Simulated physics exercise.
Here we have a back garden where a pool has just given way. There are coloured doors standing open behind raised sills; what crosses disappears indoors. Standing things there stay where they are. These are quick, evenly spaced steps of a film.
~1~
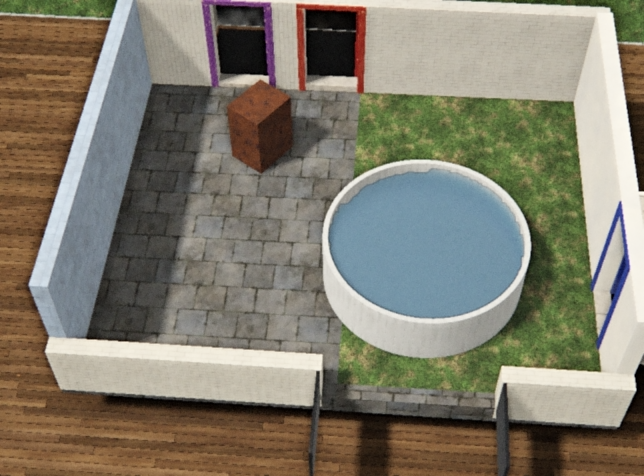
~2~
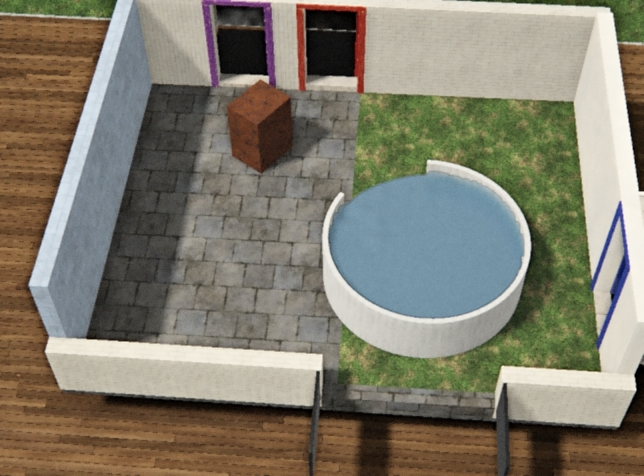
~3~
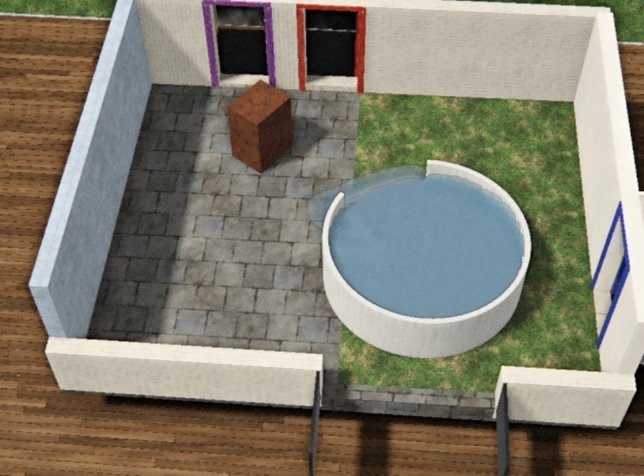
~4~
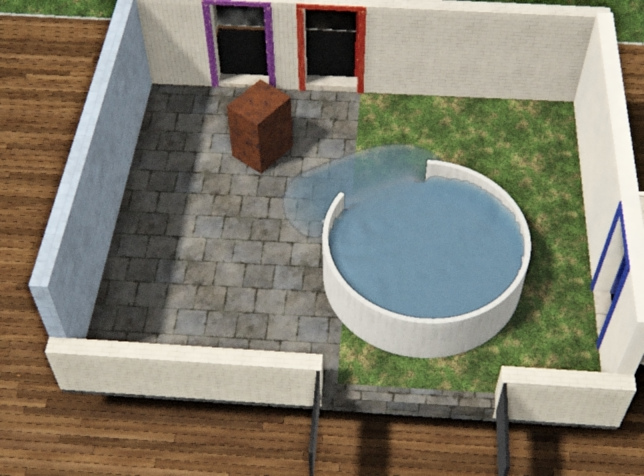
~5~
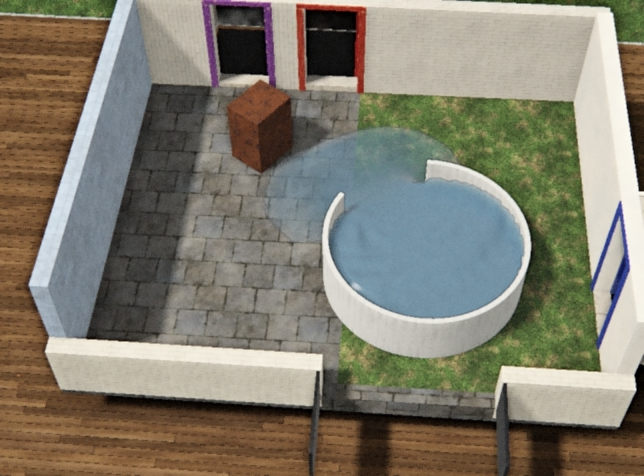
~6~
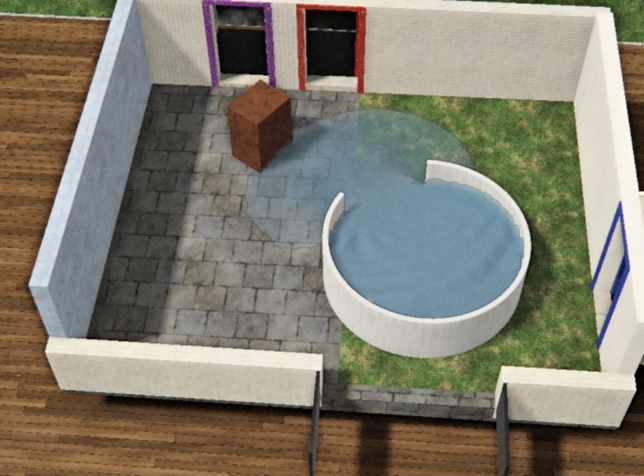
Walled back garden with a round pool, its far side opening in a gap and water spreading across paving and grass.
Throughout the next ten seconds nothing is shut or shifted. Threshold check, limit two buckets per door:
Blue door under; red door over; purple door over.
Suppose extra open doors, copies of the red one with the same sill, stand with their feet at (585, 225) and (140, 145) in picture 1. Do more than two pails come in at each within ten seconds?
Well, one comes out lower, the other comes out higher.
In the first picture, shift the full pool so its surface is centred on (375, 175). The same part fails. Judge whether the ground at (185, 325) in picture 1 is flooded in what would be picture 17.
Result at that place: Not reached.
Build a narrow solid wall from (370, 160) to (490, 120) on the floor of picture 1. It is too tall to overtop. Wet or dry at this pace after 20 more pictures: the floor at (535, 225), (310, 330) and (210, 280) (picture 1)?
Lab note - spot 1 inundated, spot 2 parched, spot 3 inundated.
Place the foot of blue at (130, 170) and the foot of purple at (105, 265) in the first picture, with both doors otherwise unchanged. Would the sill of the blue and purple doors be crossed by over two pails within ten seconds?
The blue door overflows, and the purple door overflows.
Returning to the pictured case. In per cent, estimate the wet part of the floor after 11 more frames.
The answer is around 45 per cent.
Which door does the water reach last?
I'd say the blue one.
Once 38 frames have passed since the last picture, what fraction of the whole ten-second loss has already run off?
Approximately 70 %.
A moment on, water covers 35 % of the floor; the blue door not reached, the red door over two buckets in, the purple door under two buckets in.
Next, water covers 45 % of the floor; the blue door not reached, the red door far over two buckets in, the purple door over two buckets in.
Then, water covers 65 % of the floor; the blue door not reached, the red door far over two buckets in, the purple door far over two buckets in.
Later, water covers 85 % of the floor; the blue door not reached, the red door far over two buckets in, the purple door far over two buckets in.
In the end, water covers 100 % of the floor; the blue door under two buckets in, the red door far over two buckets in, the purple door far over two buckets in.
